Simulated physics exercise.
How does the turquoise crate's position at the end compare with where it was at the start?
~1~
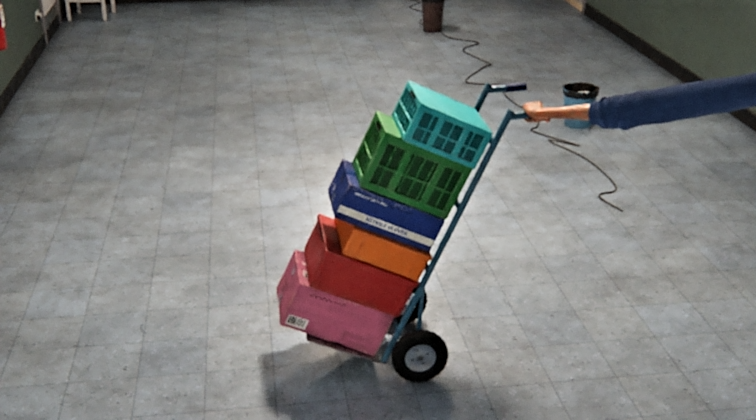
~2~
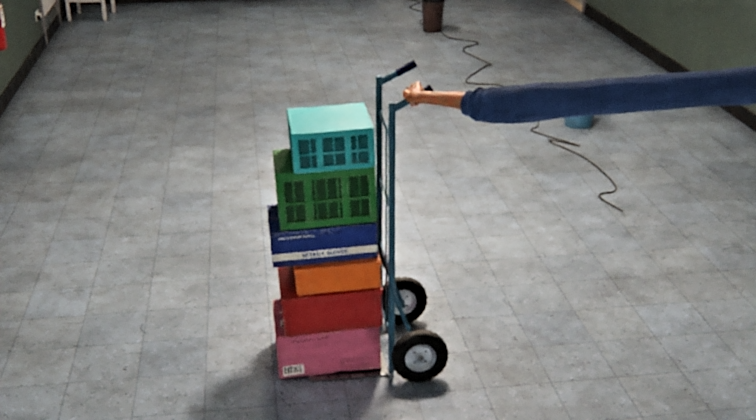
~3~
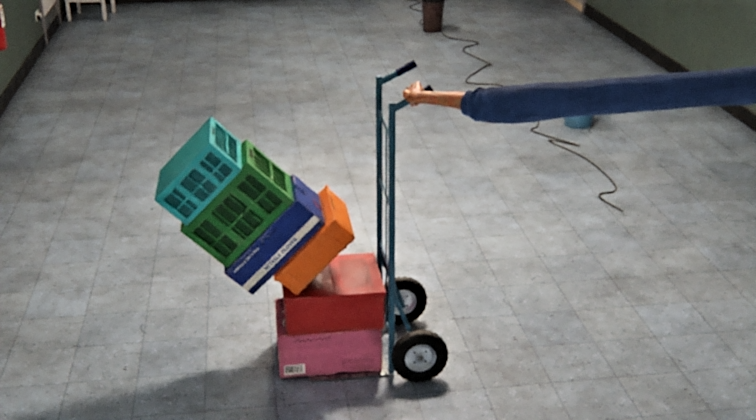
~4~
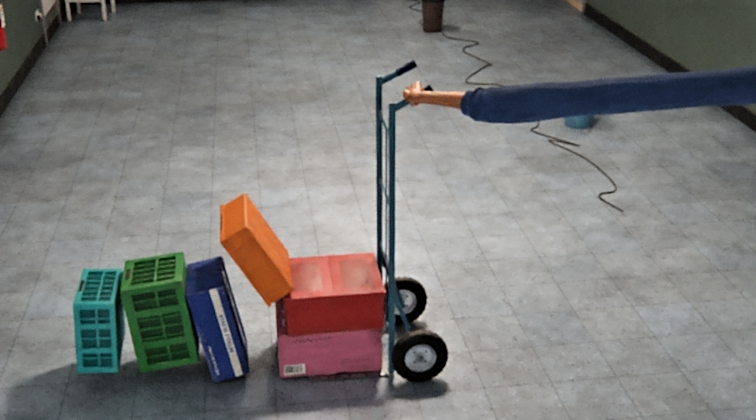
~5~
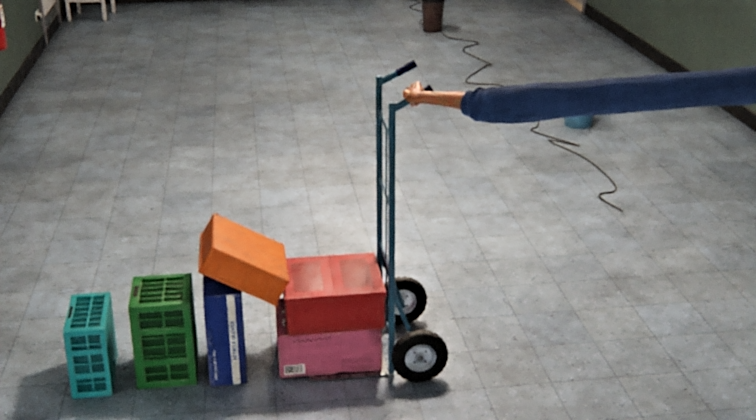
It starts at the top of the stack on the tilted hand truck, and ends tipped over on the floor at the far left, beyond the green crate.
